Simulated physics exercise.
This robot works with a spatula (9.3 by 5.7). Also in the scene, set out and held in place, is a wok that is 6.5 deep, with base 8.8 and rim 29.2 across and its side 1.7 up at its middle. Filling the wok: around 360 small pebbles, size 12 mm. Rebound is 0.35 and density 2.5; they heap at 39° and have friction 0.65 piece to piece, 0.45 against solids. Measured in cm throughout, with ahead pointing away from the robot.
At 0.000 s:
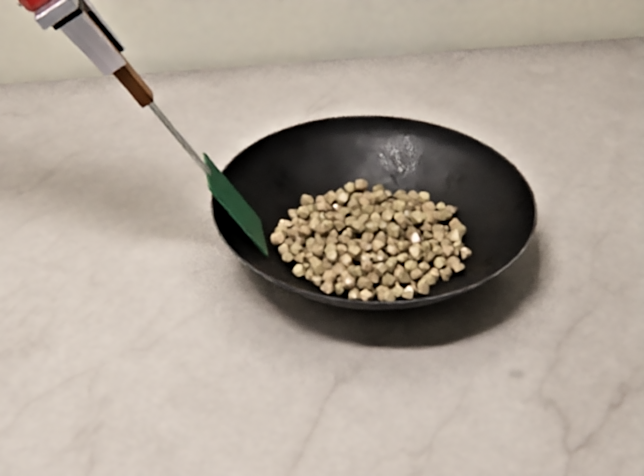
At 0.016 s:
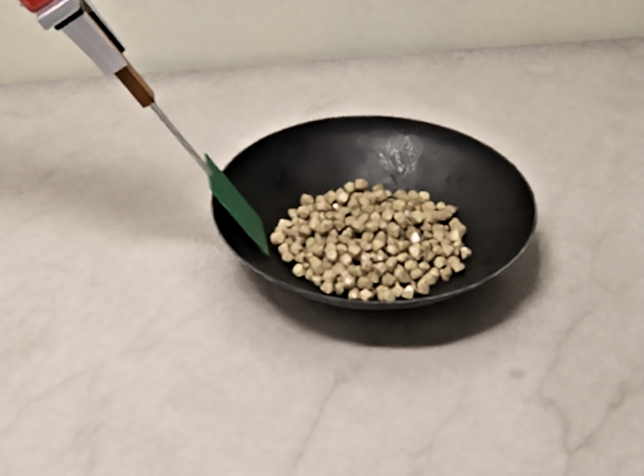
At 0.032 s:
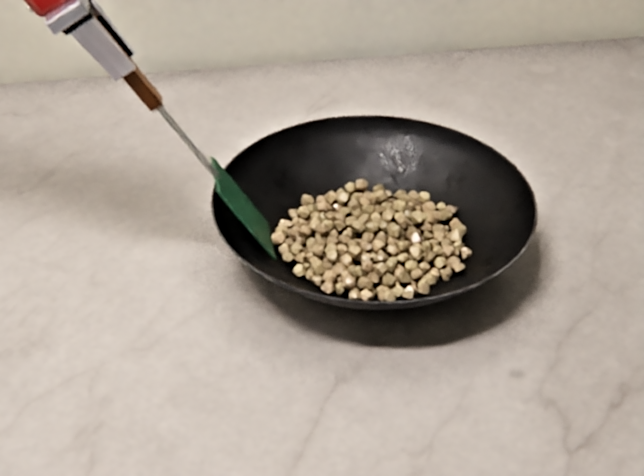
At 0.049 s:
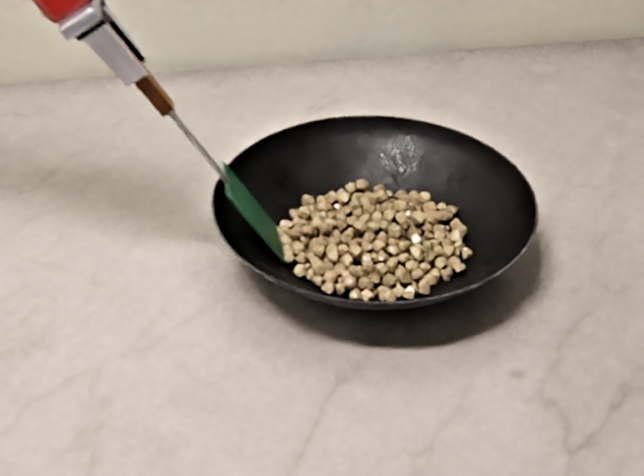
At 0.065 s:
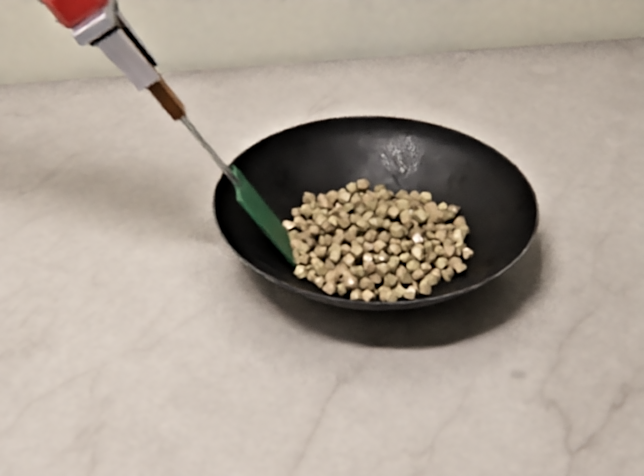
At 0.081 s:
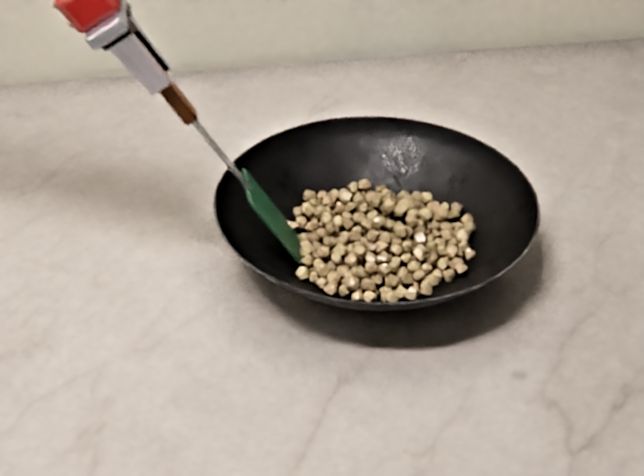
Robot arm with a green spatula sliding the blade slightly rightward inside a black wok, nudging the edge of a pebble pile.
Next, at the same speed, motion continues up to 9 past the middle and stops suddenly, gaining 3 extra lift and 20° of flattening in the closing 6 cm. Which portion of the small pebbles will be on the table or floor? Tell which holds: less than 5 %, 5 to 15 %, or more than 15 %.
What holds is 5 to 15 %.
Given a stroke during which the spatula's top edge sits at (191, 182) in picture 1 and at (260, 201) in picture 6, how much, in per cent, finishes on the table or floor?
20 %.
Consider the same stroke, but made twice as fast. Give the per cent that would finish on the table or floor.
Estimated share: Some 25 %.
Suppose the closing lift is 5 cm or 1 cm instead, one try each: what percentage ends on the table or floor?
5 and 10 %.
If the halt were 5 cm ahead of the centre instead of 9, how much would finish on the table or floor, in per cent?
Roughly 0 %.
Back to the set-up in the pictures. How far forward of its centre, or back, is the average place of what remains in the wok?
Ahead, by around 4.5 cm.
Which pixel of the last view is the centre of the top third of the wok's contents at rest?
You'll find it at about (484, 213).
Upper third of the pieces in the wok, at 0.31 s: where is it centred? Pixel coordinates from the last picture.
The middle lies somewhere about (475, 207).
After 0.19 s, sloping 59°, highest piece 5 above the table; 362 in the wok.
After 0.31 s, sloping 52°, highest piece 8 above the table; 362 in the wok.
After 0.56 s, sloping 39°, highest piece 7 above the table; 325 in the wok, 36 on the table or floor, 1 on the blade or in flight.
After 1.61 s, sloping 39°, highest piece 7 above the table; 325 in the wok, 37 on the table or floor.
In the end, 325 in the wok, 37 on the table or floor. That is 10 % on the table or floor.
